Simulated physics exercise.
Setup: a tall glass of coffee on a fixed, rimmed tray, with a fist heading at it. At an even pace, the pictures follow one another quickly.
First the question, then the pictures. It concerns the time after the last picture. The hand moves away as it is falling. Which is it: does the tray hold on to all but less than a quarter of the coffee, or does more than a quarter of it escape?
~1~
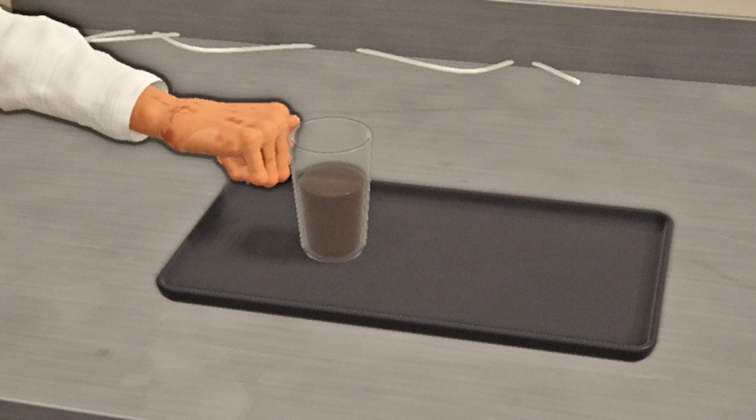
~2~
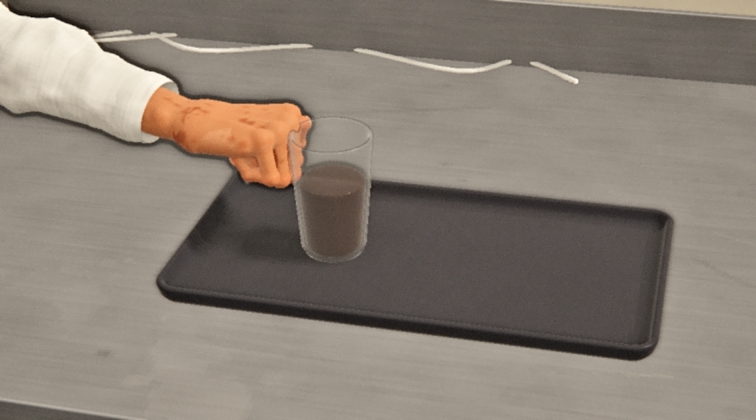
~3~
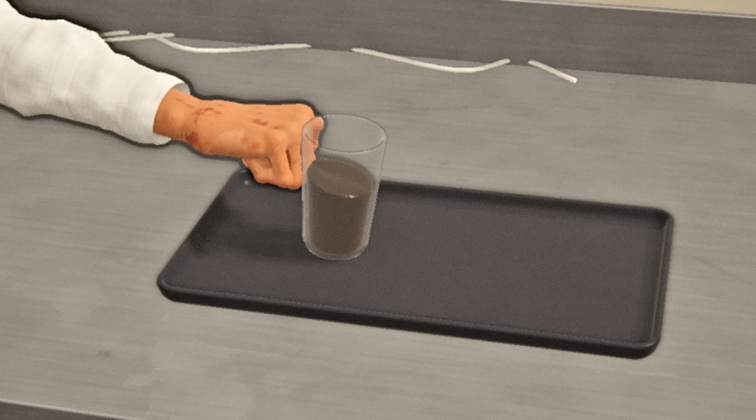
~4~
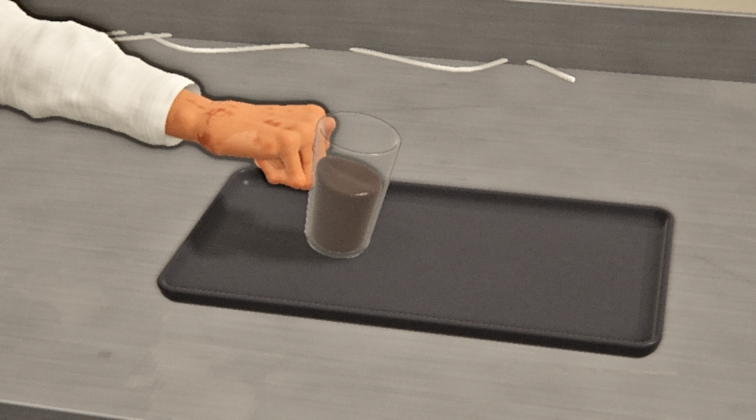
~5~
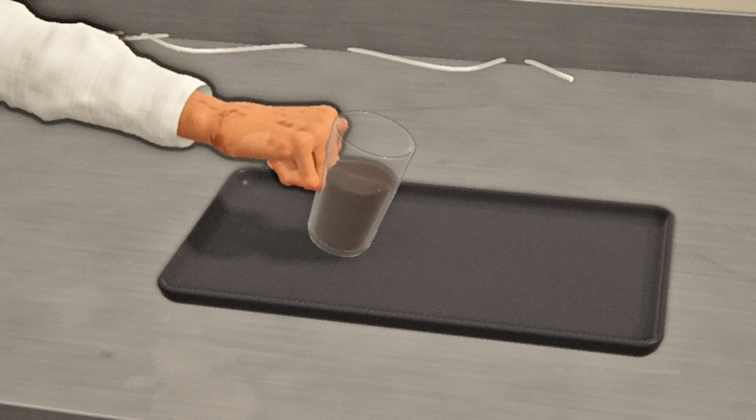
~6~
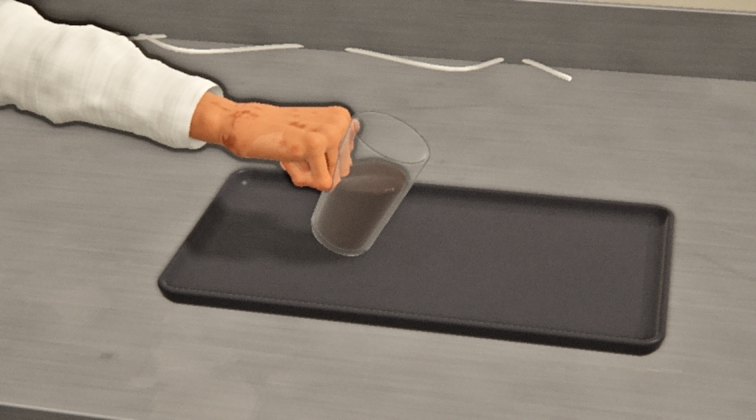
More than a quarter escapes.
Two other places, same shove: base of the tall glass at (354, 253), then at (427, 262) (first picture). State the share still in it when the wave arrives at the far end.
First try about 60 per cent, second try about 80 per cent.
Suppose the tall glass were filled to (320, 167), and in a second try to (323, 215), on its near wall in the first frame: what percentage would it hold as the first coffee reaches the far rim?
Near 55 in a hundred, then near 50 in a hundred.
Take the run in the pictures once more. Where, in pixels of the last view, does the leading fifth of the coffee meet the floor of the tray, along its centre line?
I'd mark it somewhere roughly at pixel (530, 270).
A moment on, the tall glass is falling and 100 per cent is in the glass, 0 on the tray and 0 above or beyond its rim.
Next, the tall glass lies on its side and 75 per cent is in the glass, 18 on the tray and 7 above or beyond its rim.
Then the tall glass lies on its side and 40 per cent is in the glass, 49 on the tray and 11 above or beyond its rim.
Later the tall glass lies on its side and 20 per cent is in the glass, 42 on the tray and 38 above or beyond its rim.
In the end 63 per cent is held by tray and glass, 37 is off the tray.
